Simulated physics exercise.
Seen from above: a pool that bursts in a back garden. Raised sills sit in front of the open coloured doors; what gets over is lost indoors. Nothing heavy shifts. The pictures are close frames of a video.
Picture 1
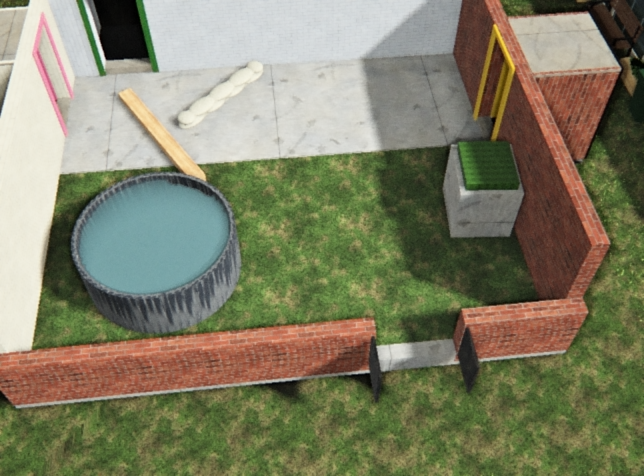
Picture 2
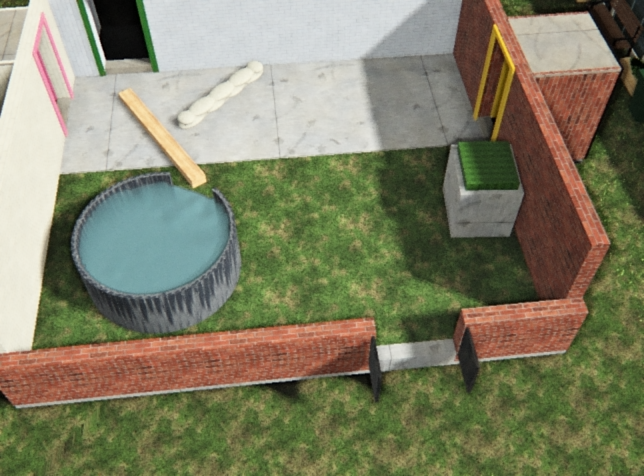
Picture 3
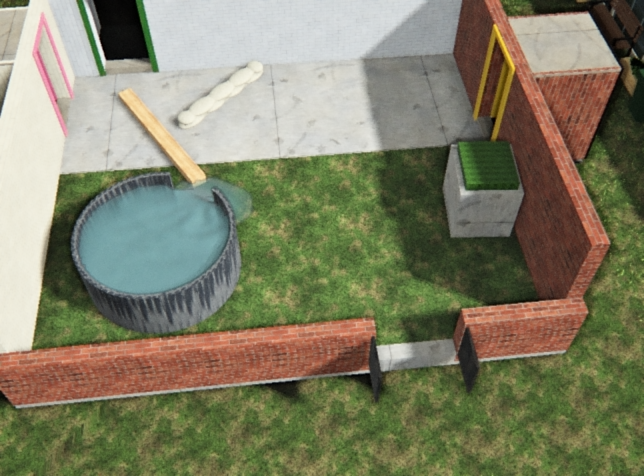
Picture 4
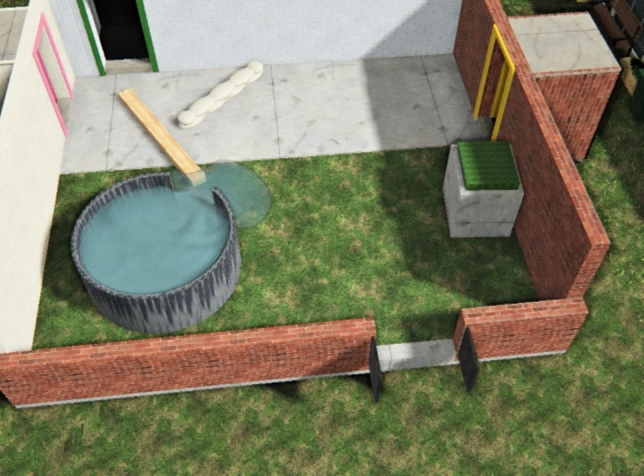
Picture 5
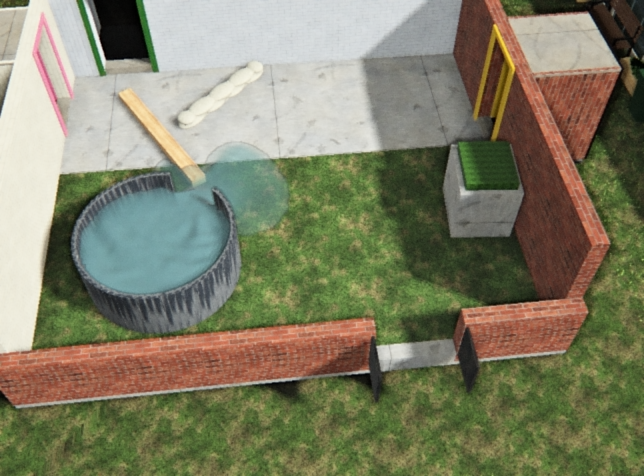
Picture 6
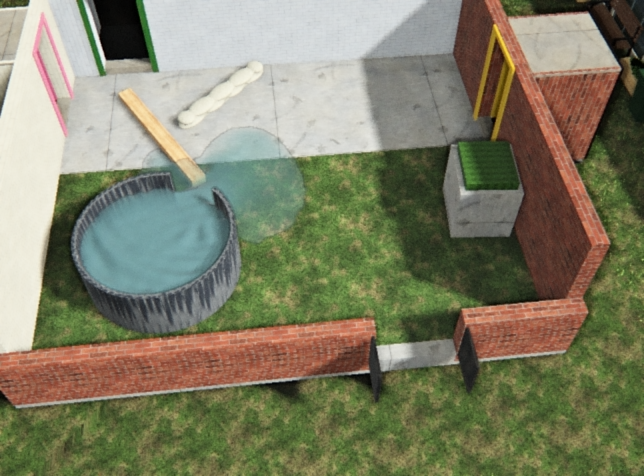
In a walled back garden seen from above, a round pool sits whole and still on the grass beside a paved strip, near a wooden plank. A gap opens in its far side, and water pours out, spreading in a widening, rounded sheet over the grass and the edge of the paving.
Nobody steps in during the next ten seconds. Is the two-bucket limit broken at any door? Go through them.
Going through them: The green door keeps to it, the yellow door breaks it, the pink door keeps to it.
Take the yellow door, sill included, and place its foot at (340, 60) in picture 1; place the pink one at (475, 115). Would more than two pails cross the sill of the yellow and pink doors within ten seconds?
Door by door: Yellow tops the limit, pink tops the limit.
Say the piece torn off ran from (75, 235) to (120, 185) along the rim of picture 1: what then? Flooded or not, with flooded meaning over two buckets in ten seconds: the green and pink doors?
Well, the green door crosses the threshold, while the pink door crosses the threshold.
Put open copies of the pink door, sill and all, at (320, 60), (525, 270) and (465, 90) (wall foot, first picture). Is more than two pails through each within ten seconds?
One, ends up above; two, ends up below; three, ends up above.
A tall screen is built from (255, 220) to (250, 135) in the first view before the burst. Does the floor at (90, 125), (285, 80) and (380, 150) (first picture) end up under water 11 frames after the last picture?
Lab note - point 1: Inundated; point 2: Inundated; point 3: Parched.
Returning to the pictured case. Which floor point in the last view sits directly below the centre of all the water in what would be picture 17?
Around pixel (213, 209).
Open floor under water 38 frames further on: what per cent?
It comes to 75 per cent.
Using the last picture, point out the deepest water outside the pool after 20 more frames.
Deepest point: About (453, 62).
A moment on, water covers 30 % of the floor; the green door not reached, the yellow door not reached, the pink door not reached.
Next, water covers 45 % of the floor; the green door not reached, the yellow door not reached, the pink door wet at the sill, nothing in.
Then, water covers 60 % of the floor; the green door wet at the sill, nothing in, the yellow door wet at the sill, nothing in, the pink door under two buckets in.
Later, water covers 75 % of the floor; the green door wet at the sill, nothing in, the yellow door under two buckets in, the pink door under two buckets in.
In the end, water covers 90 % of the floor; the green door wet at the sill, nothing in, the yellow door over two buckets in, the pink door under two buckets in.
